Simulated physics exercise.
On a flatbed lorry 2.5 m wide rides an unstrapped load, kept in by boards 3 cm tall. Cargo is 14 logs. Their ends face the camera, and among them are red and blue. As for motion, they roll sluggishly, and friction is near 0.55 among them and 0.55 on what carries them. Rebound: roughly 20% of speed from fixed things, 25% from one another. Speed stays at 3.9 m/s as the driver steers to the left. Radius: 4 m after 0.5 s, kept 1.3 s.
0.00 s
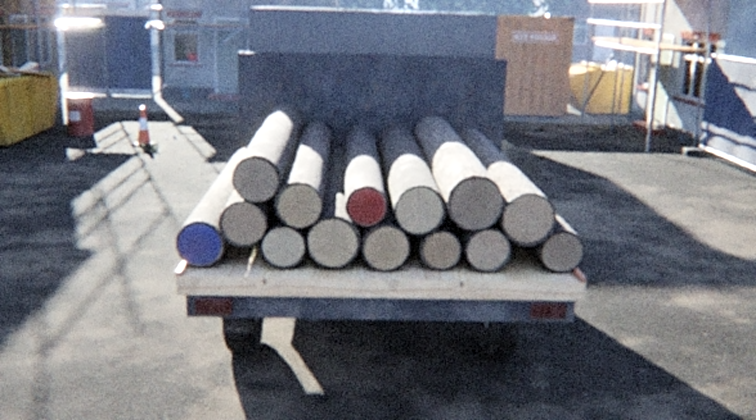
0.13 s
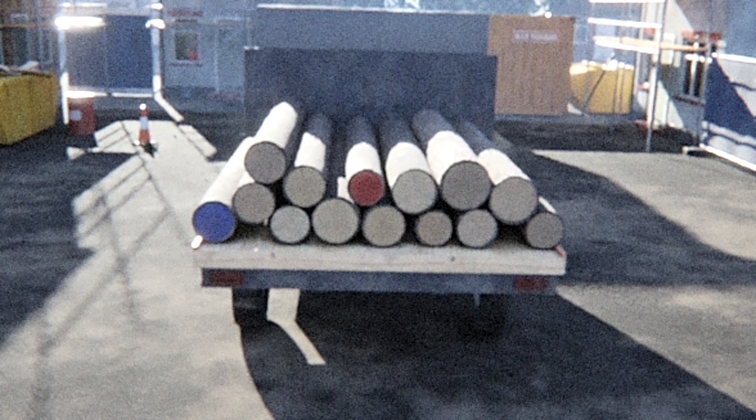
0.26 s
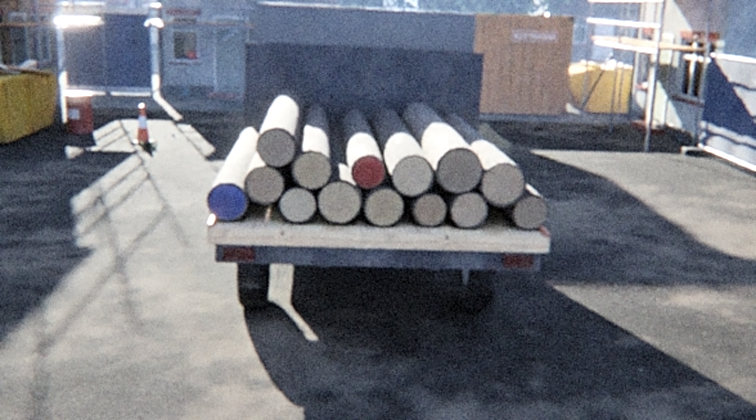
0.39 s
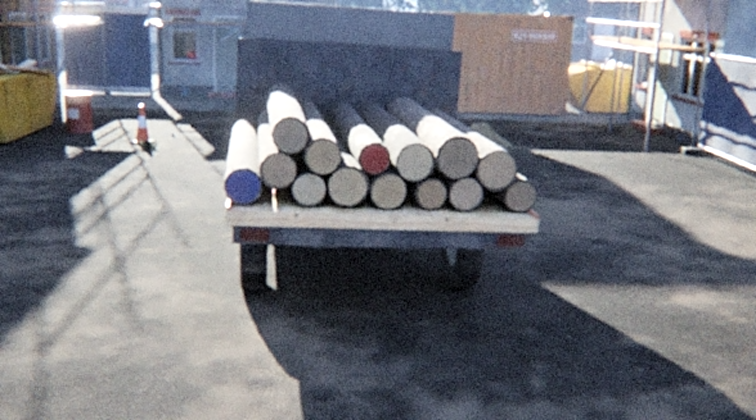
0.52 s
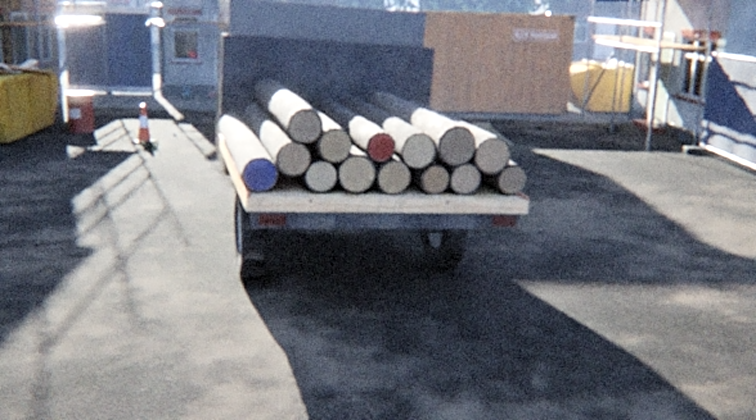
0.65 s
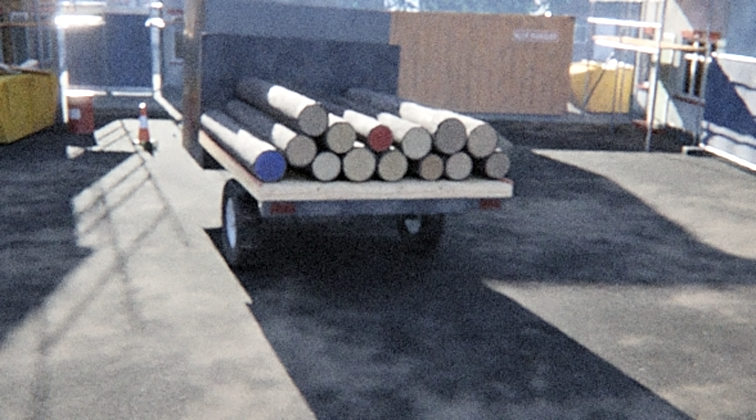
A flatbed stacked with pale logs stands in a sunlit, shadow-streaked yard, seen from behind and slightly above. The log ends face us, a blue one at the lower left and a red one in the upper middle, with an orange cone to the left and a brown panel behind. The flatbed draws away, then angles leftward, its deck dipping slightly to the right, while the camera stays still.
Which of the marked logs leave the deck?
Red log: Off; blue: Stays on.
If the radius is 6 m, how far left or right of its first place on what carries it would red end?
Roughly 110 cm right.
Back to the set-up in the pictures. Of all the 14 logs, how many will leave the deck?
I count 12 altogether.
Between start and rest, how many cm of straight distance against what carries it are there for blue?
For blue, around 200.
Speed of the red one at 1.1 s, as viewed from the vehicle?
Near 1.0 m/s at that time.
By 1.1 s, red is up on others, 105 cm from the right edge, rolling right; blue is on the deck, 30 cm from the left edge, rolling right; 2 gone from the deck.
By 1.6 s, red is up on others, 45 cm from the right edge, rolling right; blue is on the deck, 80 cm from the left edge, rolling right; 5 gone from the deck.
By 2.1 s, red is over the right board and falling; blue is on the deck, 95 cm from the right edge, rolling right; 9 gone from the deck.
Finally (3.0 s), red is over the right board and gone; blue is on the deck, 40 cm from the right edge; 12 gone from the deck.
